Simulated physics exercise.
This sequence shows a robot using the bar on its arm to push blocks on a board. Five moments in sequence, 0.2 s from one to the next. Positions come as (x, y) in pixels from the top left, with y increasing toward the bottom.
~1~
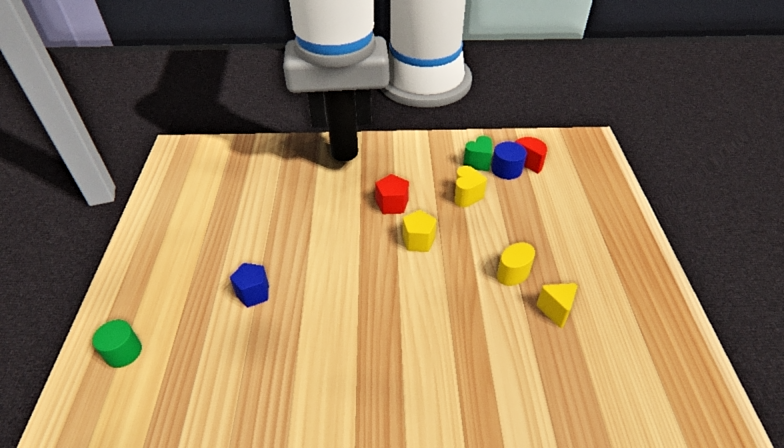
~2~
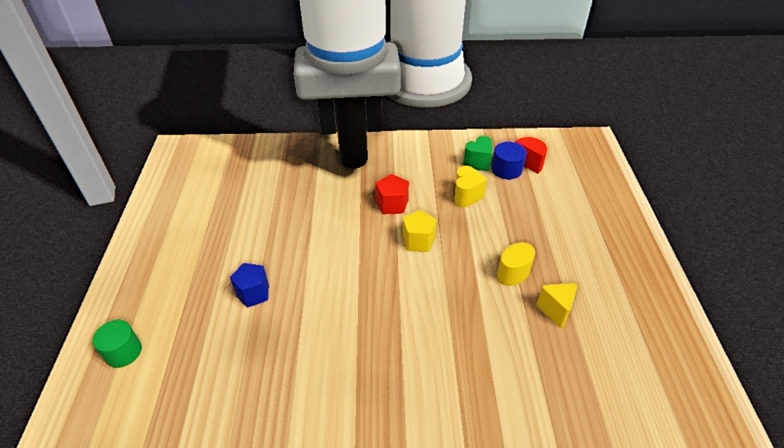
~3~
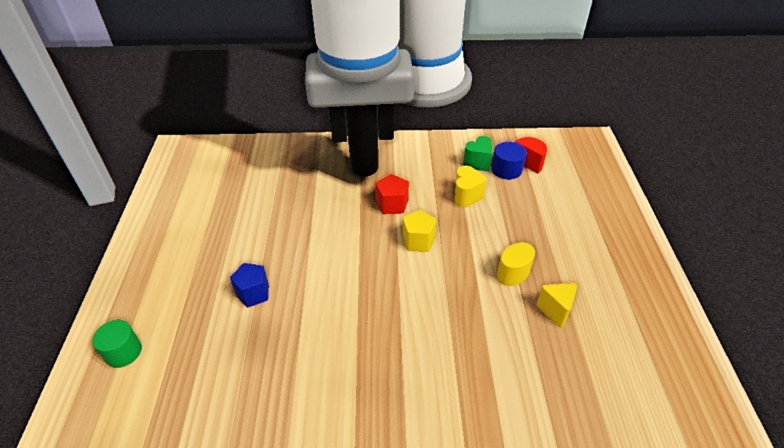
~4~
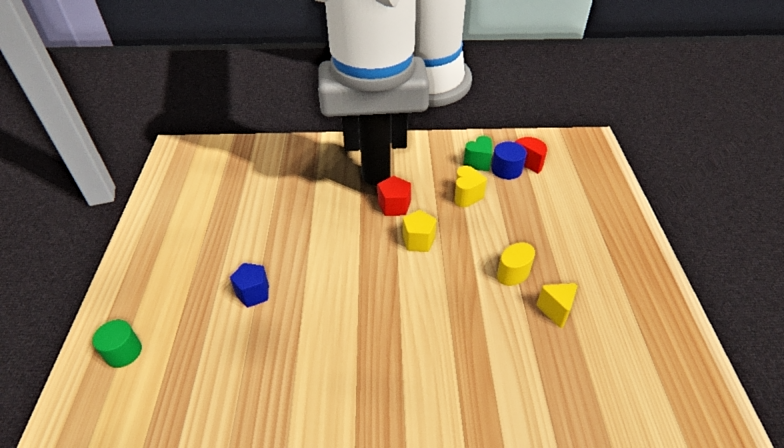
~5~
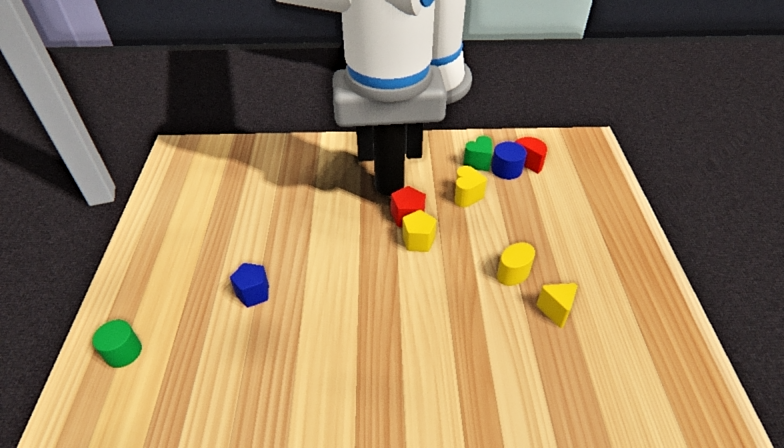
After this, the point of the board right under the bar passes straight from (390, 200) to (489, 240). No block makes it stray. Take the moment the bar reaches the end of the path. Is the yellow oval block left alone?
Yes, it checks out.
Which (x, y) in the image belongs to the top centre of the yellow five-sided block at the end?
The centre of its top will be at (433, 240).
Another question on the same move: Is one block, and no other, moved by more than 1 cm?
No - that is not the case.
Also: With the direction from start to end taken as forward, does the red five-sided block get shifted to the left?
No
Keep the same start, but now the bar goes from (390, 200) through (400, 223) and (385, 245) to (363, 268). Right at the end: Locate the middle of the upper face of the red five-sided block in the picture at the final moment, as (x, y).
I predict (426, 222).
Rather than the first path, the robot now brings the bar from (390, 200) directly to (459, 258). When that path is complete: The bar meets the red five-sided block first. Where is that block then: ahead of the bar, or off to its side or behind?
Expect to find it ahead of the bar.
On the path given first. One third of the way, bar at (423, 200); red five-sided block at (439, 213), turned 20° clockwise; yellow five-sided block at (429, 234), turned 50° clockwise.
Two thirds of the way, bar at (457, 213); red five-sided block at (464, 232), turned 60° clockwise; yellow five-sided block at (433, 240), turned 75° clockwise.
At the end, bar at (491, 227); red five-sided block at (478, 243), turned 125° clockwise; yellow five-sided block at (433, 240), turned 75° clockwise; yellow oval block still.
